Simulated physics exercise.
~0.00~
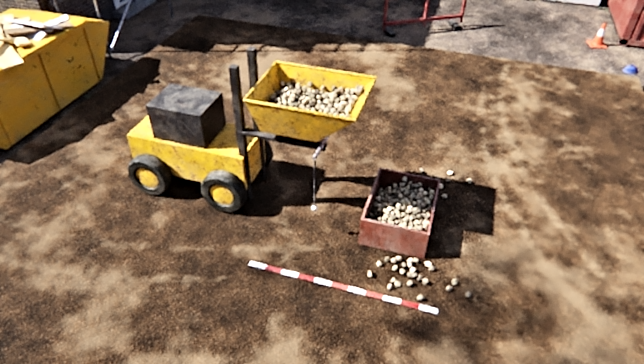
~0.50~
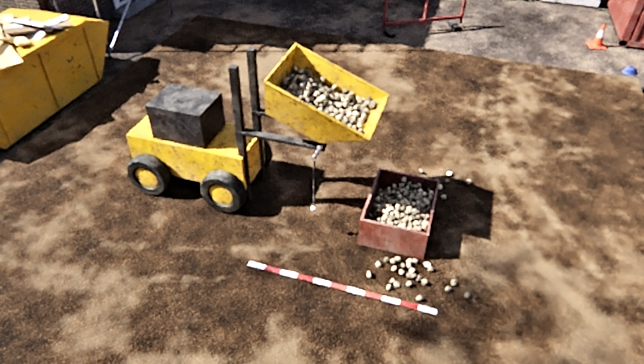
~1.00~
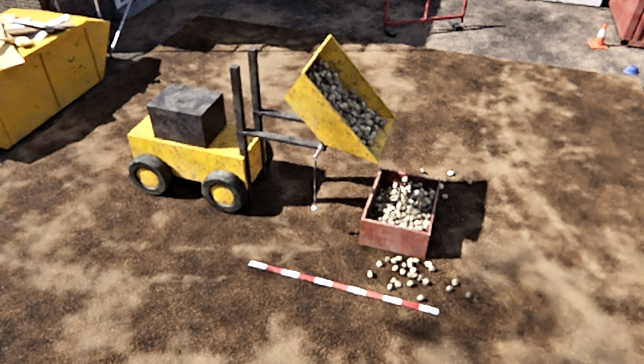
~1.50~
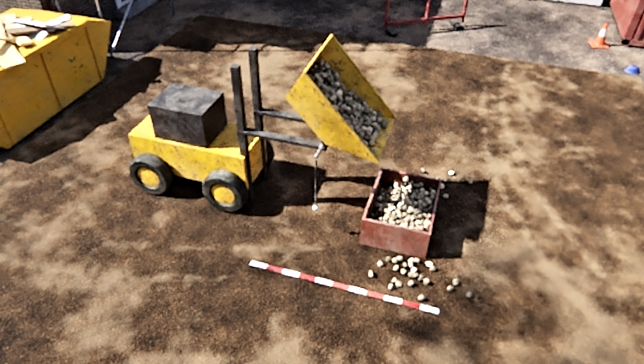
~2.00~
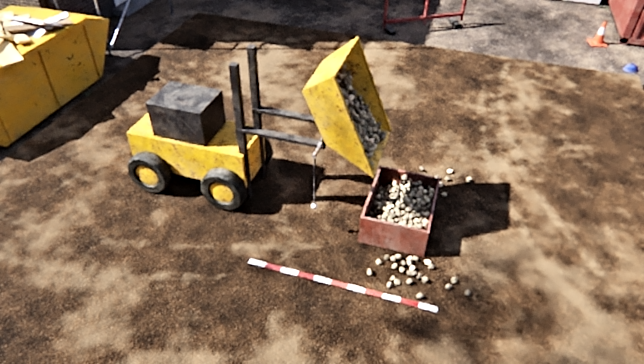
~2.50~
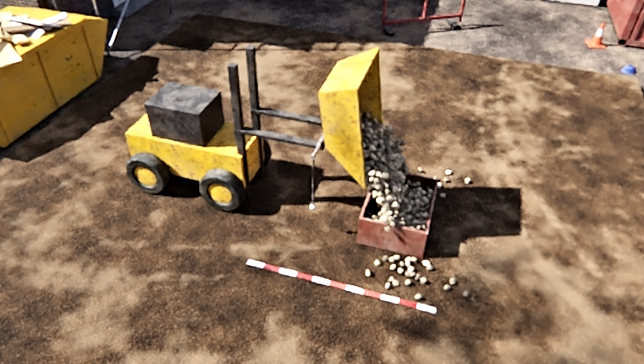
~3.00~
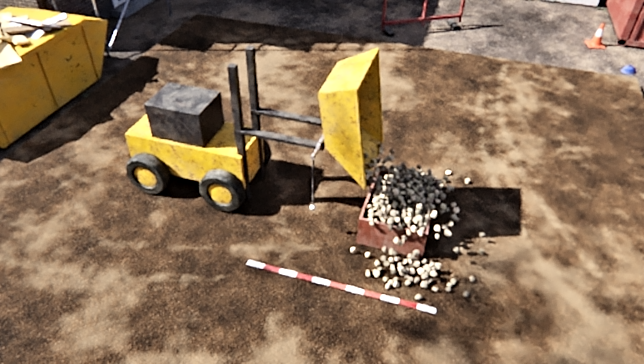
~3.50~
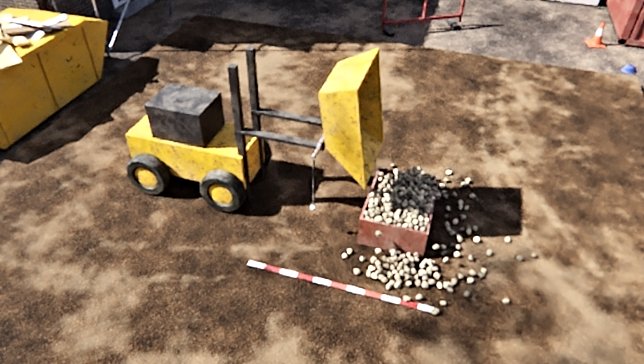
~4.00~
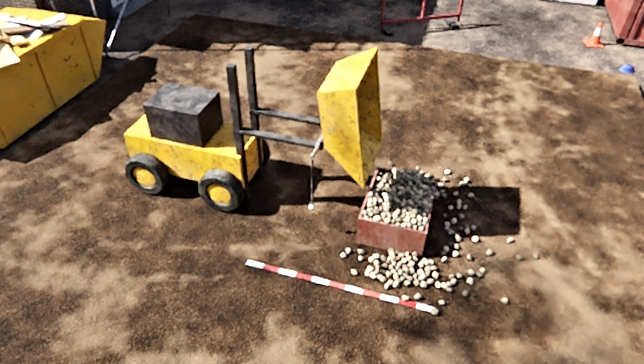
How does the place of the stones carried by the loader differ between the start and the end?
At the start they lie in the raised yellow skip. By the end they are lower and further right, heaped in the red bin and scattered on the ground around it.
